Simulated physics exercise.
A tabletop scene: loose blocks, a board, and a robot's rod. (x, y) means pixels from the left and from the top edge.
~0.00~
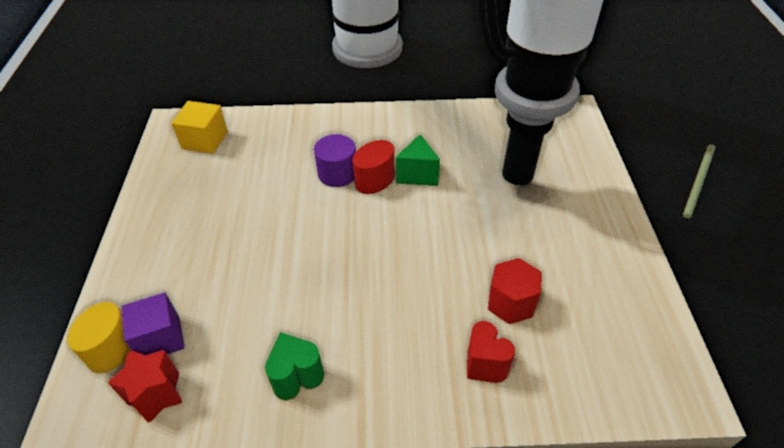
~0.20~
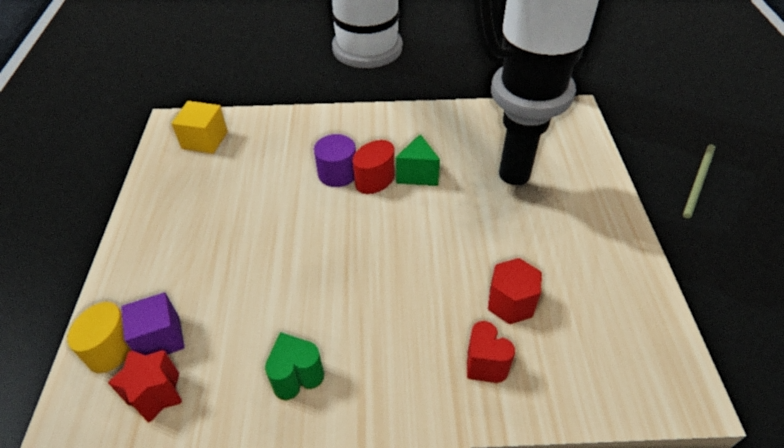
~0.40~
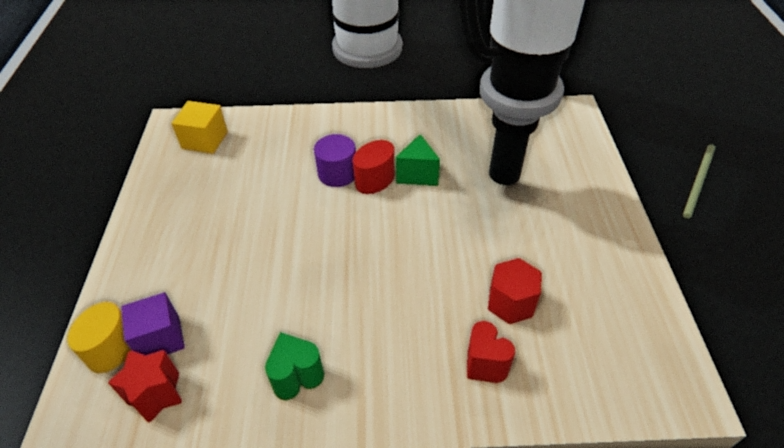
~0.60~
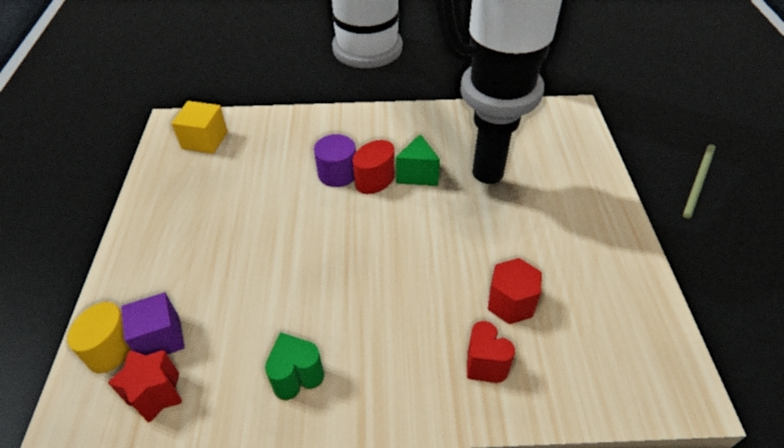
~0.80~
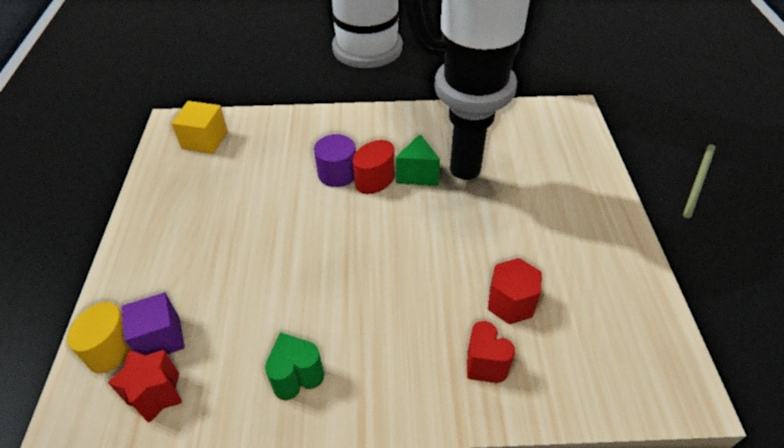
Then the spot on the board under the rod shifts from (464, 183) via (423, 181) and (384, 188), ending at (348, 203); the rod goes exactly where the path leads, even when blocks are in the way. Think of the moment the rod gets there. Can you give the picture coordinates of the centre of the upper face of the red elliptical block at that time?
The red elliptical block ends near (345, 145).
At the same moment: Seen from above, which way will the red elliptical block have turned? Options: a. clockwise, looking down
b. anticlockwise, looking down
The answer is b.
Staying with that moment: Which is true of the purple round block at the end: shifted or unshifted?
It is moved from its place.
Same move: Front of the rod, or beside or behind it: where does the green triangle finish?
Final position: To the side or behind.
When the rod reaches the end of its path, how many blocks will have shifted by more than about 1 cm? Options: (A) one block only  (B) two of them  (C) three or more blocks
C (three or more blocks)
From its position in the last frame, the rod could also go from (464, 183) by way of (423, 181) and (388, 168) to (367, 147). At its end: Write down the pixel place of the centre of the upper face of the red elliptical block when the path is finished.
The middle of its top is at (349, 145).
The first path, step by step. One third of the way, rod (422, 168); purple round block (320, 147); red elliptical block (358, 149), turned 50° anticlockwise; green triangle (394, 148), turned 55° clockwise.
Two thirds of the way, rod (382, 175); purple round block (309, 148); red elliptical block (349, 146), turned 80° anticlockwise; green triangle (379, 138), turned 75° clockwise.
At the end, rod (347, 190); purple round block (306, 147); red elliptical block (345, 145), turned 65° anticlockwise; green triangle (379, 138), turned 75° clockwise.
